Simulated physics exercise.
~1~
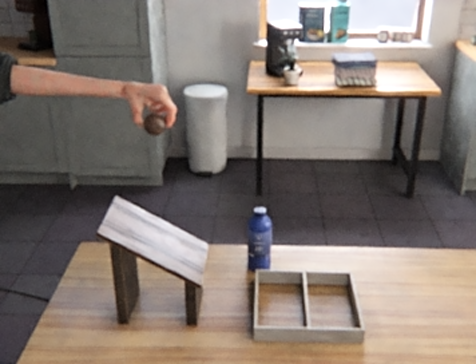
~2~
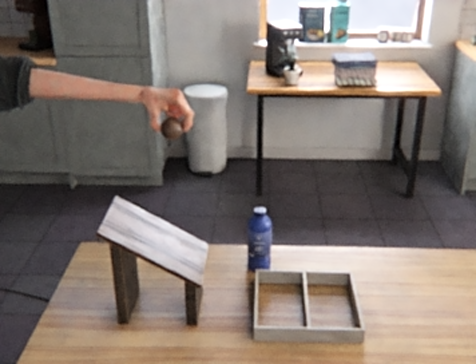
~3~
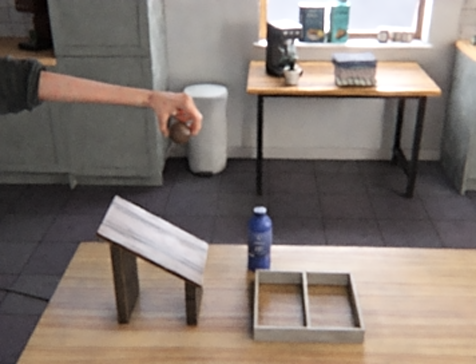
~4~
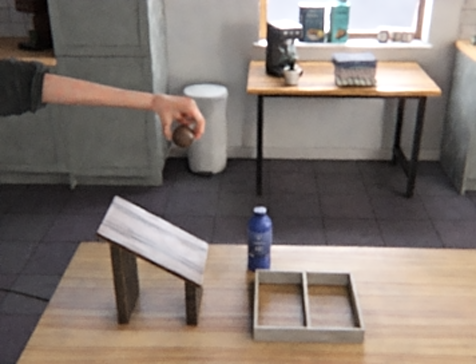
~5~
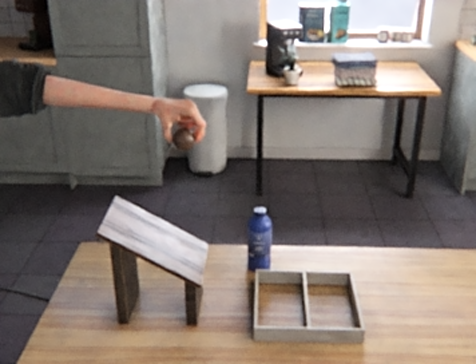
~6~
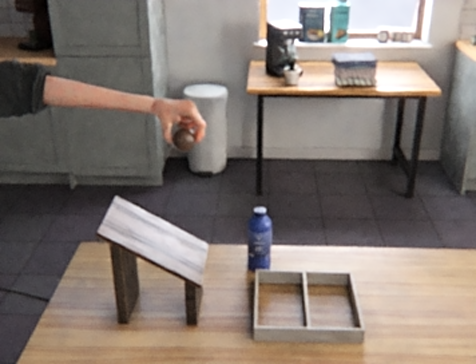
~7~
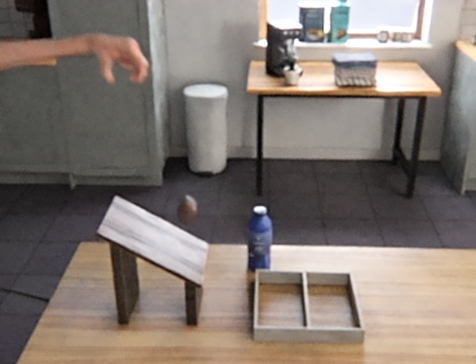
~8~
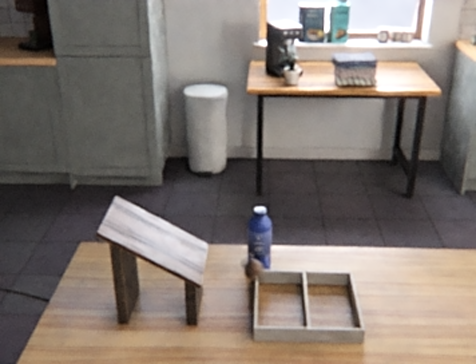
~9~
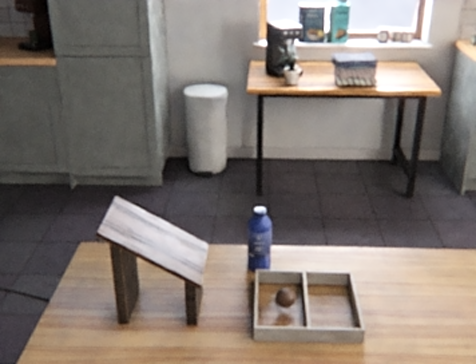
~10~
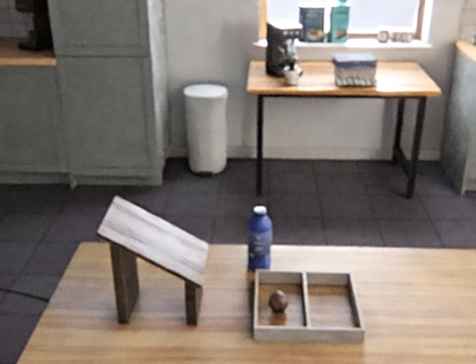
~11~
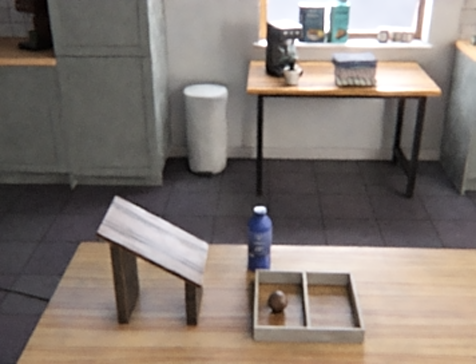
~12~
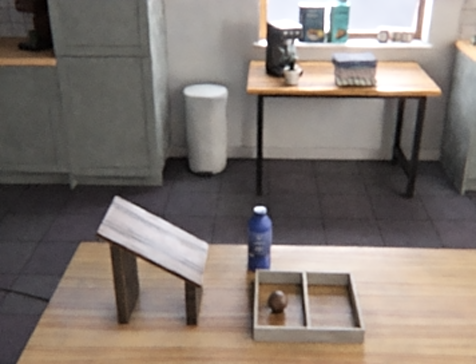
A hand reaches in from the left, holding a brown ball above a wooden table in a kitchen-like room, seen from slightly above. On the table stand a slanted grey board at the left, a tray with two bays to its right, and a blue bottle just behind the tray. The hand shifts a little to the right, steadies, then lets the ball go and draws back out of view. The ball drops near the board's lower end and travels rightward and down into the tray. It shifts slightly left and settles in the bay nearer the board, while the bottle stays upright in place.
